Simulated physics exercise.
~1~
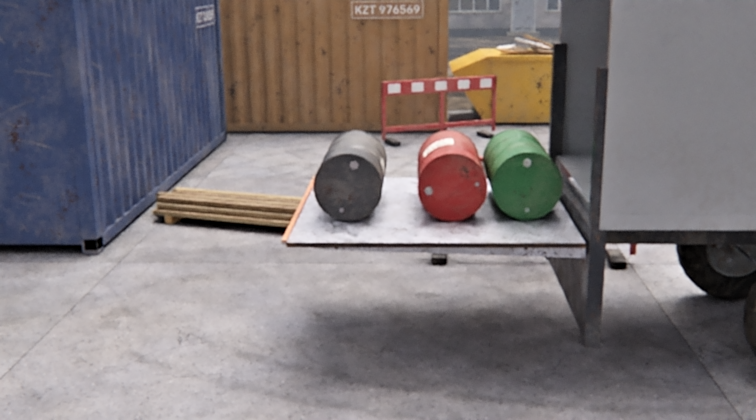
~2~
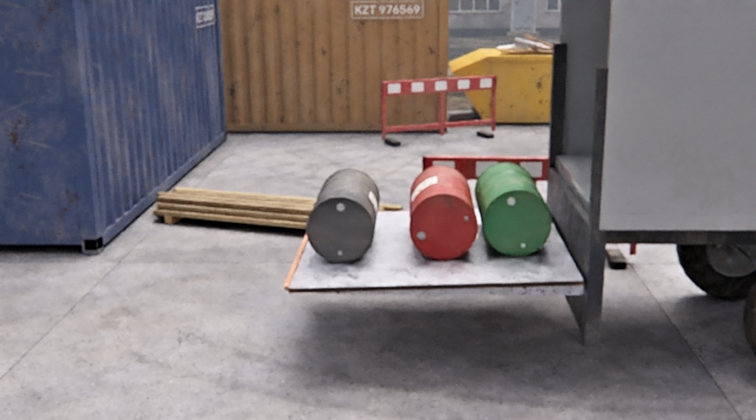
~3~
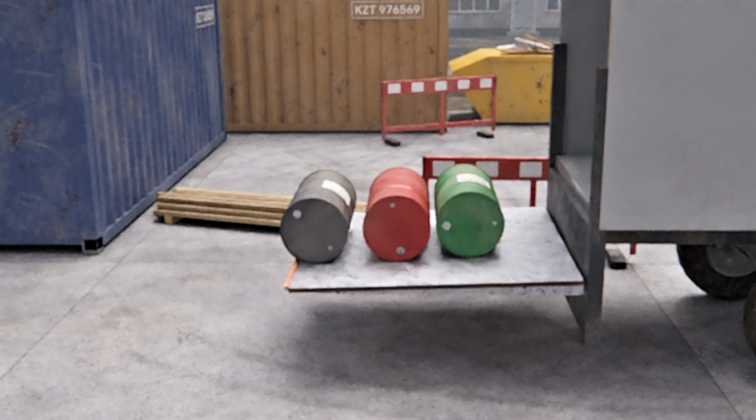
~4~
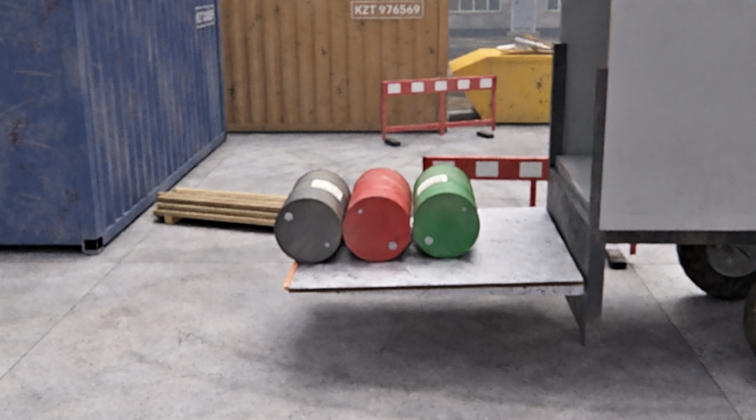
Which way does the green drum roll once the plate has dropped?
The green drum rolls to the left, away from the truck and towards the outer edge of the plate.
